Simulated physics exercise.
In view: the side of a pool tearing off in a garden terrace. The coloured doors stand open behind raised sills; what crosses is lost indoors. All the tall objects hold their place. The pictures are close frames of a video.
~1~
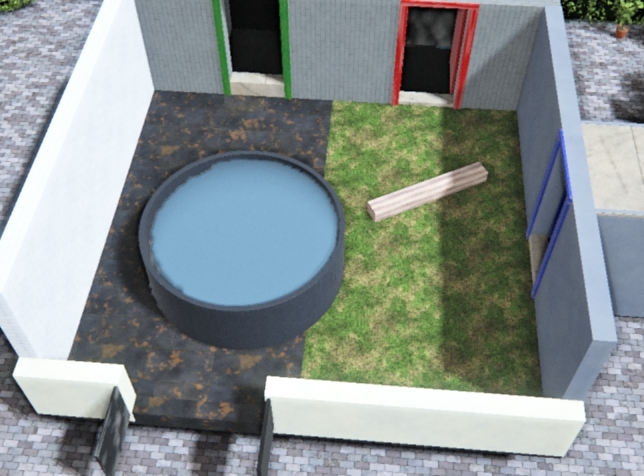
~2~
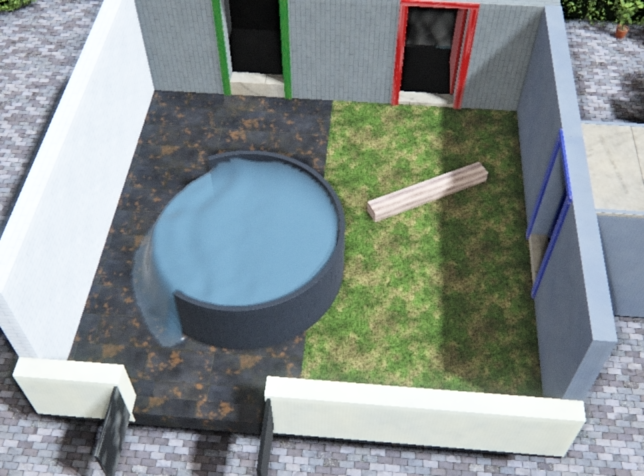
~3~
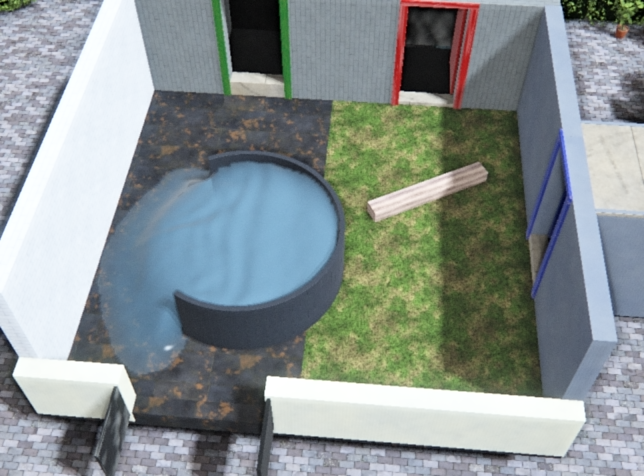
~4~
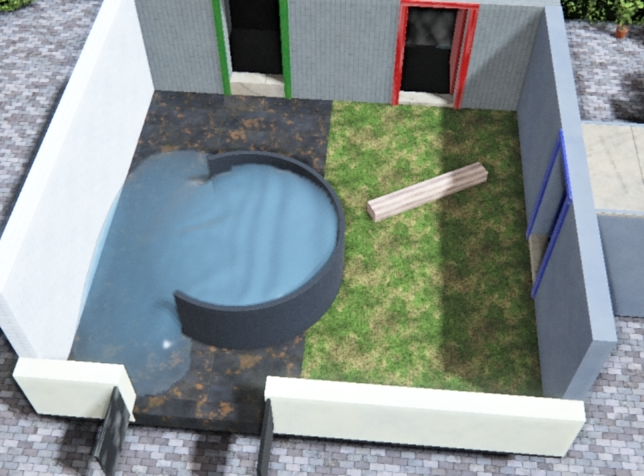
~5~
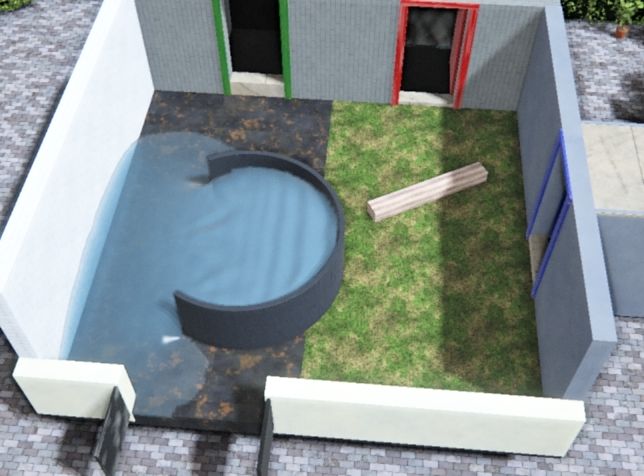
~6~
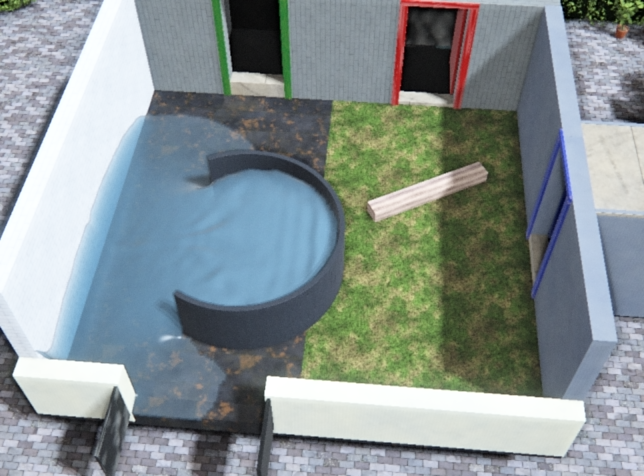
Water pouring from the torn left side of a round dark pool, spreading across dark paving and lapping the white wall.
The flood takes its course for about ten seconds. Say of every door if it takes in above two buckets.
One by one: The blue door stays under that; the green door stays under that; the red door takes more than that.
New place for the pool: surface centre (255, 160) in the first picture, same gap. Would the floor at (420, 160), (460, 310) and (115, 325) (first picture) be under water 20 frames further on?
As listed: Flooded, dry, awash.
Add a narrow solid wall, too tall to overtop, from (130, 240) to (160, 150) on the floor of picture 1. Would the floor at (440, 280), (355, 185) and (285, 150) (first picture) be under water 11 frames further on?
As listed: Free of water, no water, flooded.
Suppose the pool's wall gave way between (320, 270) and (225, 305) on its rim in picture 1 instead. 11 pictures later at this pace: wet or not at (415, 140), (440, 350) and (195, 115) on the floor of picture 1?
As listed: Dry, under water, not flooded.
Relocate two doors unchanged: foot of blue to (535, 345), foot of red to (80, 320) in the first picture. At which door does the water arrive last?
Last comes the door marked blue.
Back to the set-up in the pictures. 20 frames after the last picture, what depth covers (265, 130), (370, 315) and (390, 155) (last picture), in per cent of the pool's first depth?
Roughly 20, 4 and 10 per cent, in turn.
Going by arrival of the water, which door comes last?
The blue door.
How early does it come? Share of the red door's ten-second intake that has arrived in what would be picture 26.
Close to 0 %.
A moment on, water covers 25 % of the floor; the blue door not reached, the green door wet at the sill, nothing in, the red door not reached.
Next, water covers 45 % of the floor; the blue door not reached, the green door wet at the sill, nothing in, the red door not reached.
Then, water covers 75 % of the floor; the blue door not reached, the green door wet at the sill, nothing in, the red door wet at the sill, nothing in.
Later, water covers 95 % of the floor; the blue door wet at the sill, nothing in, the green door wet at the sill, nothing in, the red door under two buckets in.
In the end, water covers 95 % of the floor; the blue door wet at the sill, nothing in, the green door wet at the sill, nothing in, the red door far over two buckets in.
